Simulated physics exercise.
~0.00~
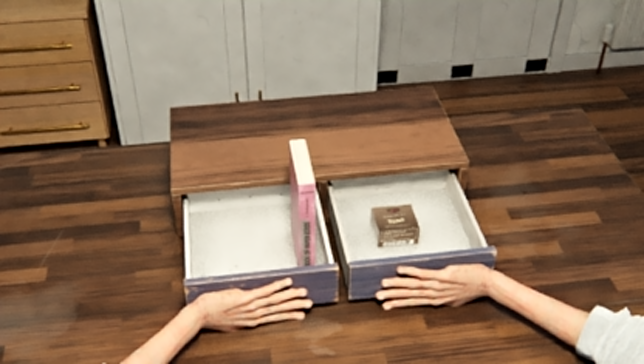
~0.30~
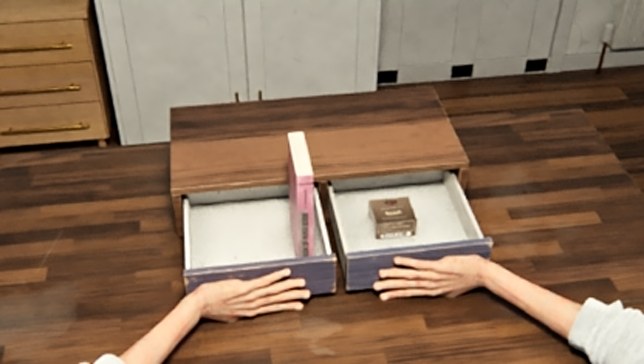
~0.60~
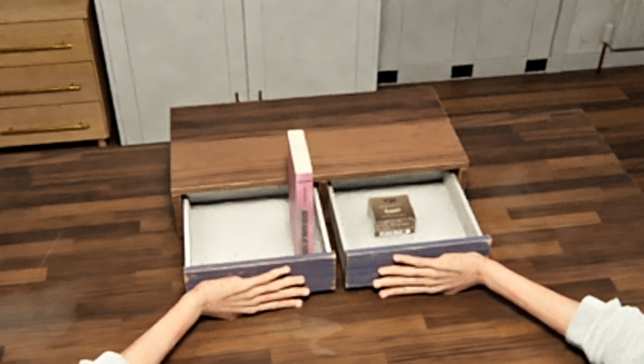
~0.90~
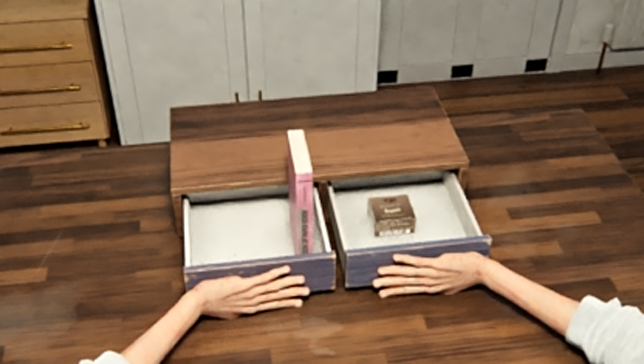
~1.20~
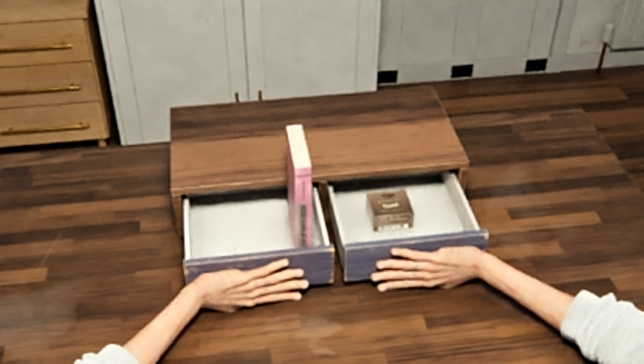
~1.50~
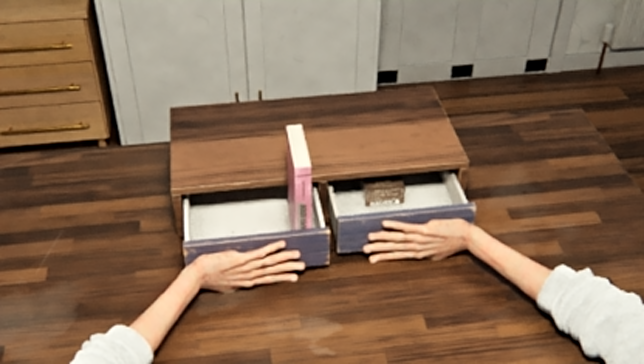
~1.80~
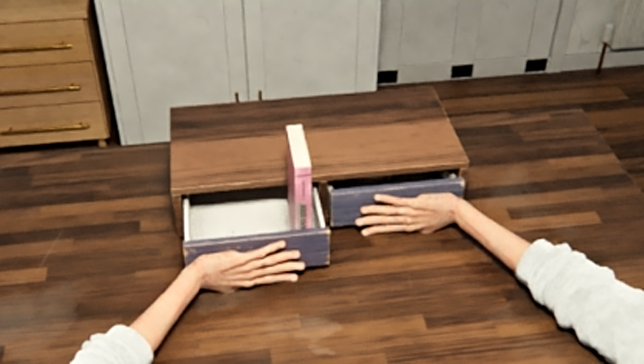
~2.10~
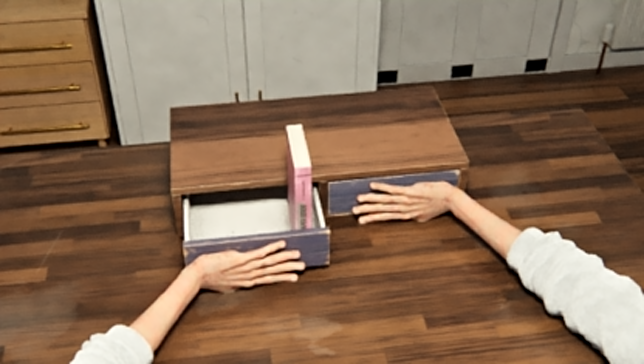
On a wooden floor, two hands pushing paired drawers inward, the right one closing while the left stays ajar with an upright pink book.
